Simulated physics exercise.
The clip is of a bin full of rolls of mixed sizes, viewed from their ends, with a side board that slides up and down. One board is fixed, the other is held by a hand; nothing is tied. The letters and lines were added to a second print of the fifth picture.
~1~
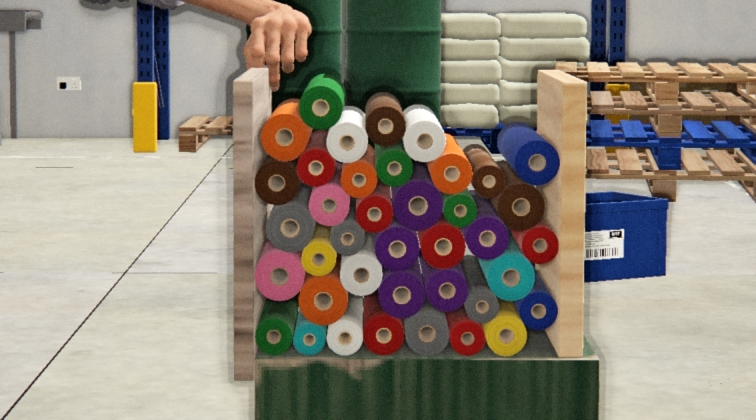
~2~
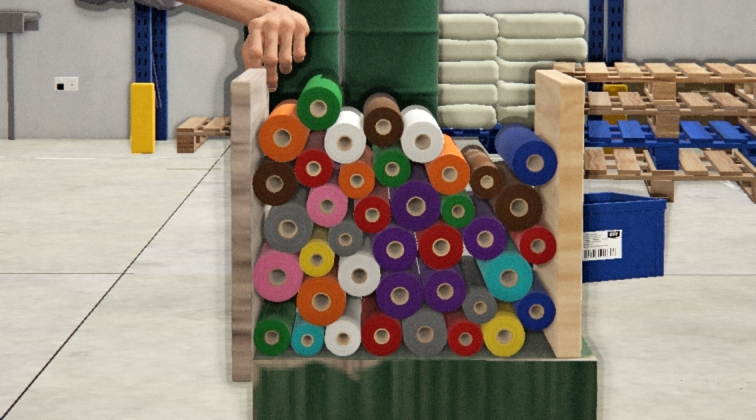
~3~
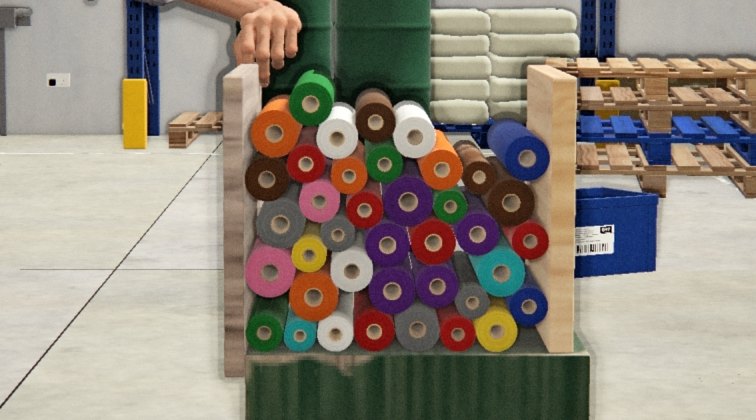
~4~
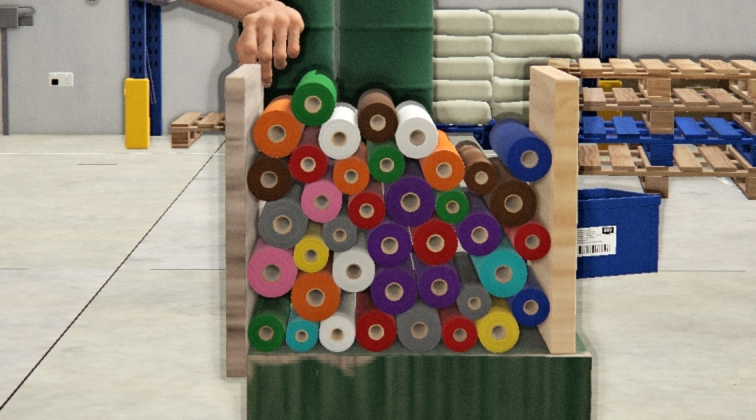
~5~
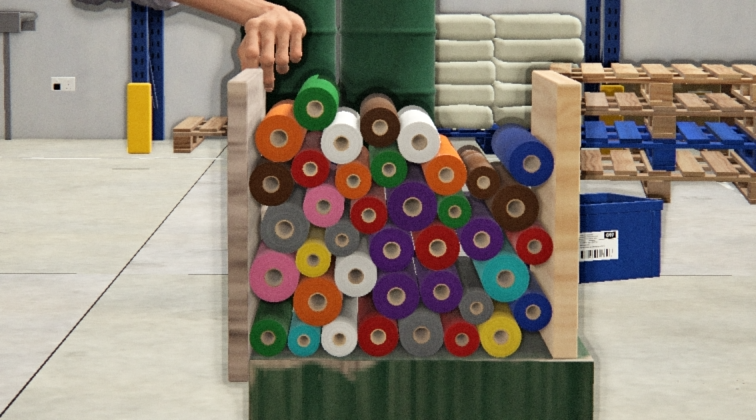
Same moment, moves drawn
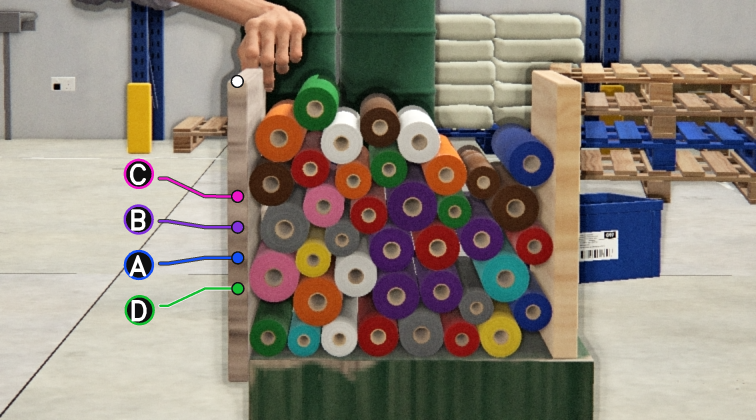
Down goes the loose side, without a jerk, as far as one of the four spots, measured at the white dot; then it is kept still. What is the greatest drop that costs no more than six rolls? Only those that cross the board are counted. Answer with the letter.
It can be let down to A.
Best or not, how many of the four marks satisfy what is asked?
The number is three.
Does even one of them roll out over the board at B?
Yes, at B.
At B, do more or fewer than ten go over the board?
Fewer than ten.
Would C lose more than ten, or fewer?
At C, fewer than ten.
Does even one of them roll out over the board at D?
At D: Yes.
On the copy, A at (237, 258); B at (237, 227); C at (237, 196); D at (238, 289); the white dot at (237, 82).
On A. First, top of the board (248, 159).
Then, top of the board (249, 249).
Finally, top of the board (249, 257), five out over the board.
By contrast, B five out over the board; C two out over the board; D seven out over the board.
